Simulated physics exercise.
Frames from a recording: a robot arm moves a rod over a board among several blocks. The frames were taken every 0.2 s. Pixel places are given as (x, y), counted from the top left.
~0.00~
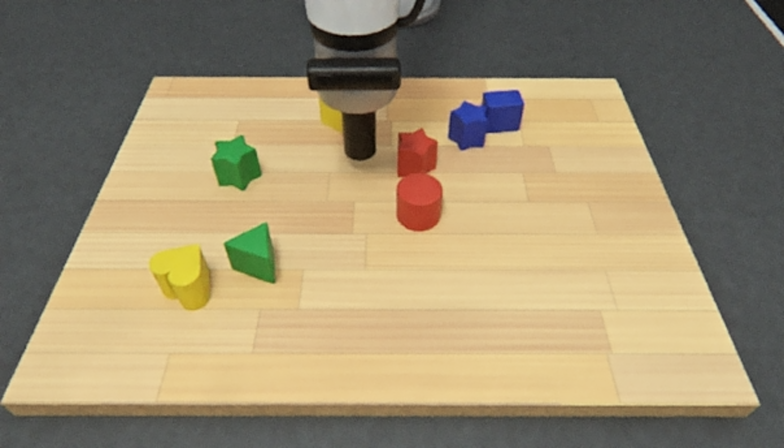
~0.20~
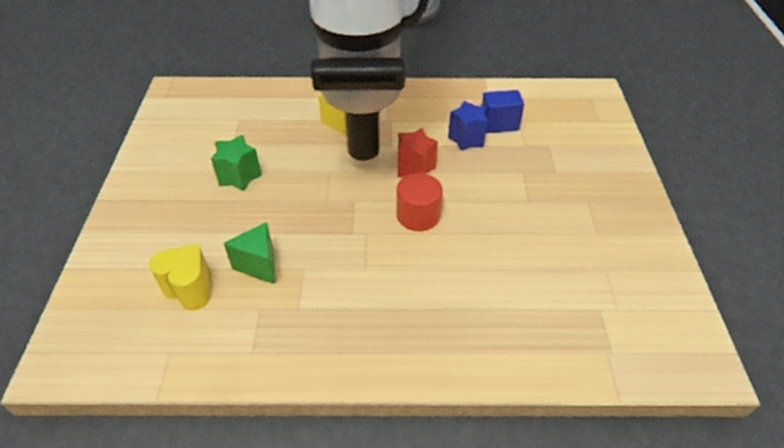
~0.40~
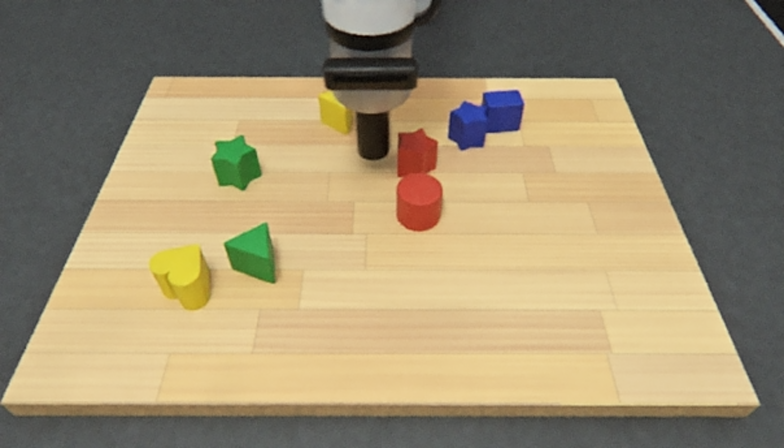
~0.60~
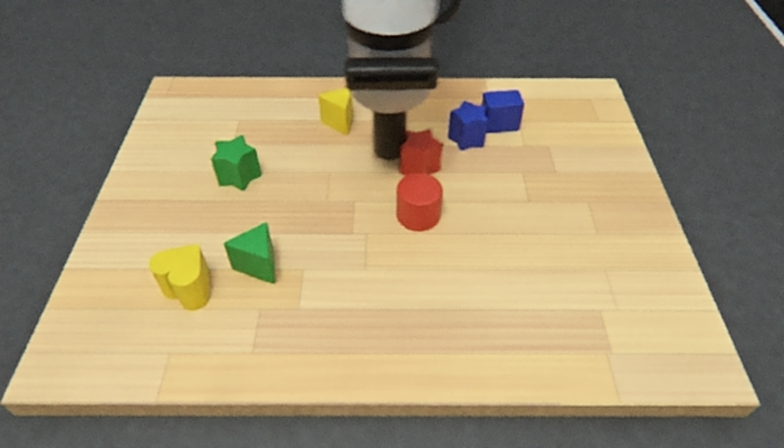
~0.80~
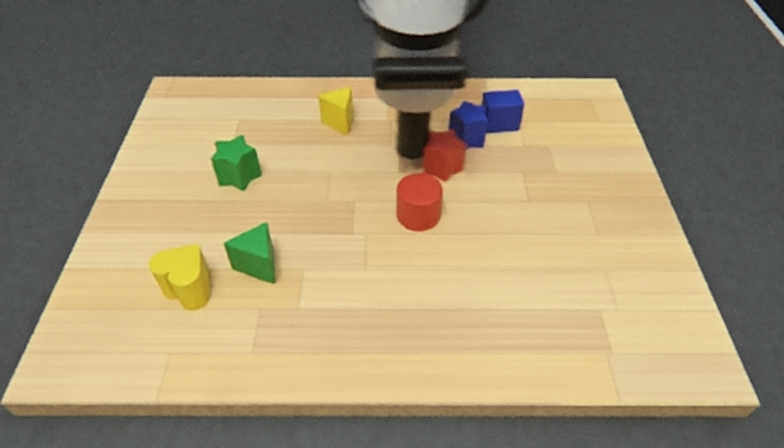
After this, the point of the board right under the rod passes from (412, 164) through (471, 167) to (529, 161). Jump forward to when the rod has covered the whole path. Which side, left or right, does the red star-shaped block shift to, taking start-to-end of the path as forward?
To the path's right.
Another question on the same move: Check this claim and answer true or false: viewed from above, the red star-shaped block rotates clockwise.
True
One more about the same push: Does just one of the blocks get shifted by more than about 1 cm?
Short answer: Yes.
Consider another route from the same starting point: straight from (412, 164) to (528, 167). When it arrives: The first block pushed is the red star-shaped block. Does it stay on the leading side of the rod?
It sits in front of the rod.
On the path given first. One third of the way, rod at (454, 154); red star-shaped block at (487, 145).
Two thirds of the way, rod at (494, 151); red star-shaped block at (527, 147), turned 15° clockwise.
At the end, rod at (533, 147); red star-shaped block at (557, 152), turned 50° clockwise; blue star-shaped block in place.
